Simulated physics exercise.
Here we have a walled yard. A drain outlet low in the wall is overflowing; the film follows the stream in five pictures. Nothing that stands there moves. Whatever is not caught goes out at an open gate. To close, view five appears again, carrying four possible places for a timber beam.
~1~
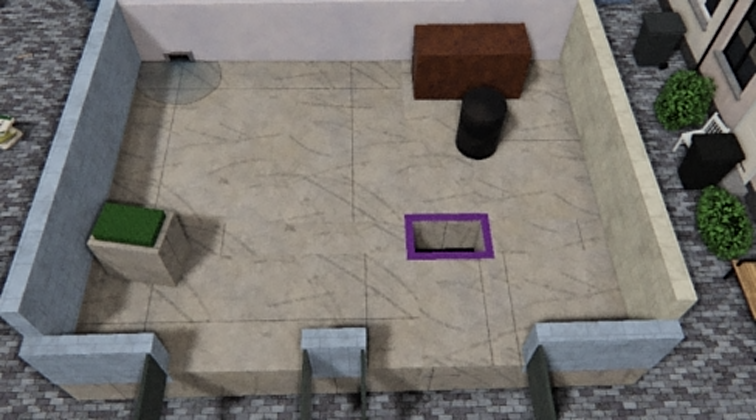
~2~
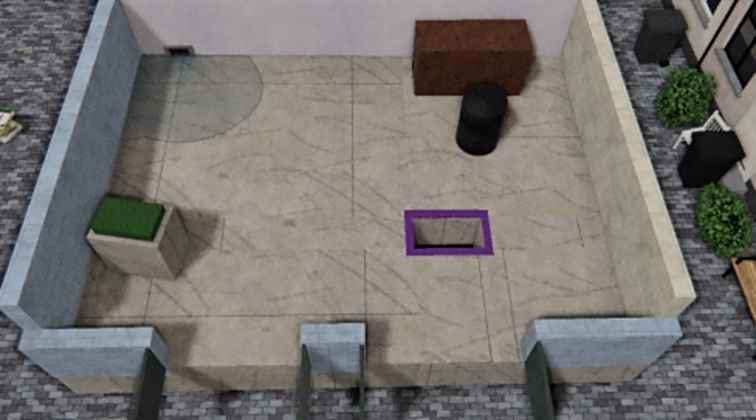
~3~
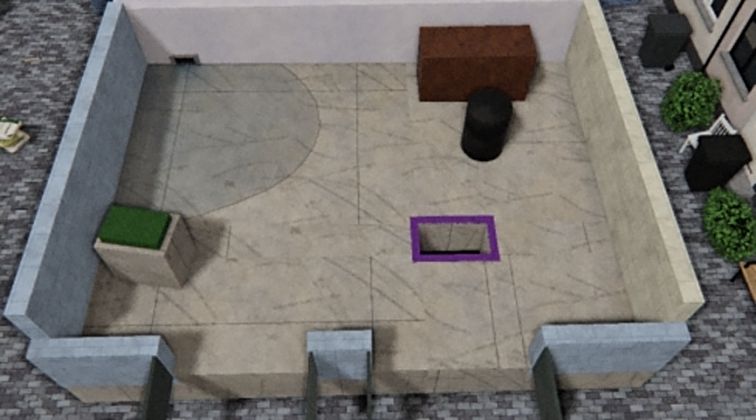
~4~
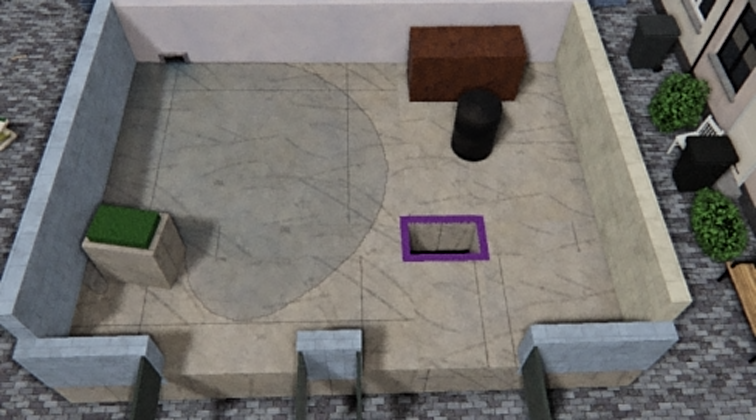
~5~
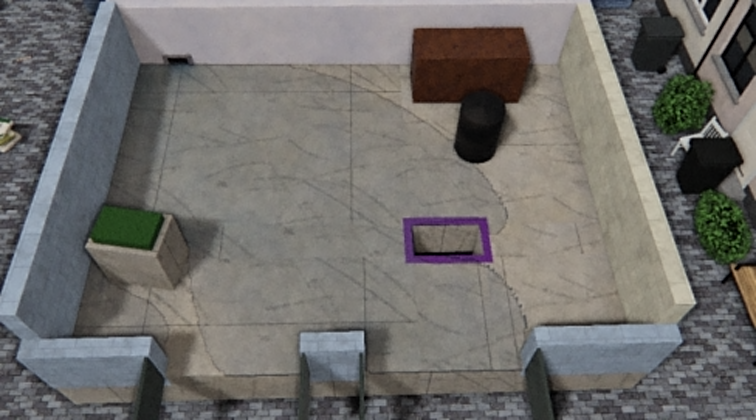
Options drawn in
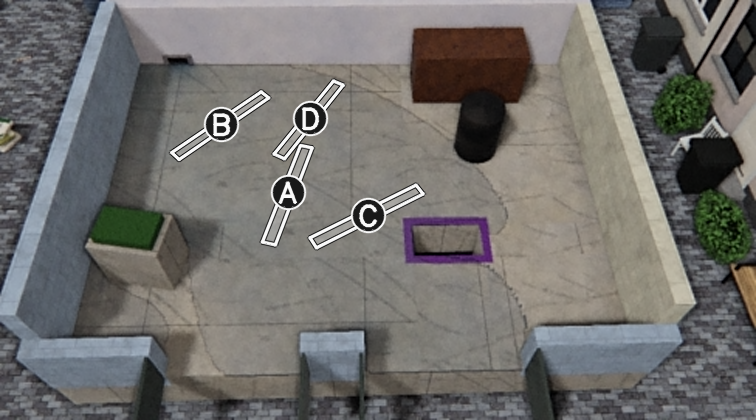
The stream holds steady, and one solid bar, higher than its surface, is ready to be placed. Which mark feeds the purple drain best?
Choose B.
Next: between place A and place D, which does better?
That is place D.
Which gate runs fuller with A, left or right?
The left gate.
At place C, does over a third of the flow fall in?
No, it does not.
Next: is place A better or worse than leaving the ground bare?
Place A is worse.
On the marked copy, A from (268, 243) to (306, 146); B from (175, 156) to (264, 94); C from (313, 242) to (419, 189); D from (279, 156) to (338, 83).
For place A, about 12 % of the stream runs into the purple drain, about 82 % out by the gates.
For place B, about 26 % of the stream runs into the purple drain, about 69 % out by the gates.
For place C, about 16 % of the stream runs into the purple drain, about 81 % out by the gates.
For place D, about 19 % of the stream runs into the purple drain, about 75 % out by the gates.
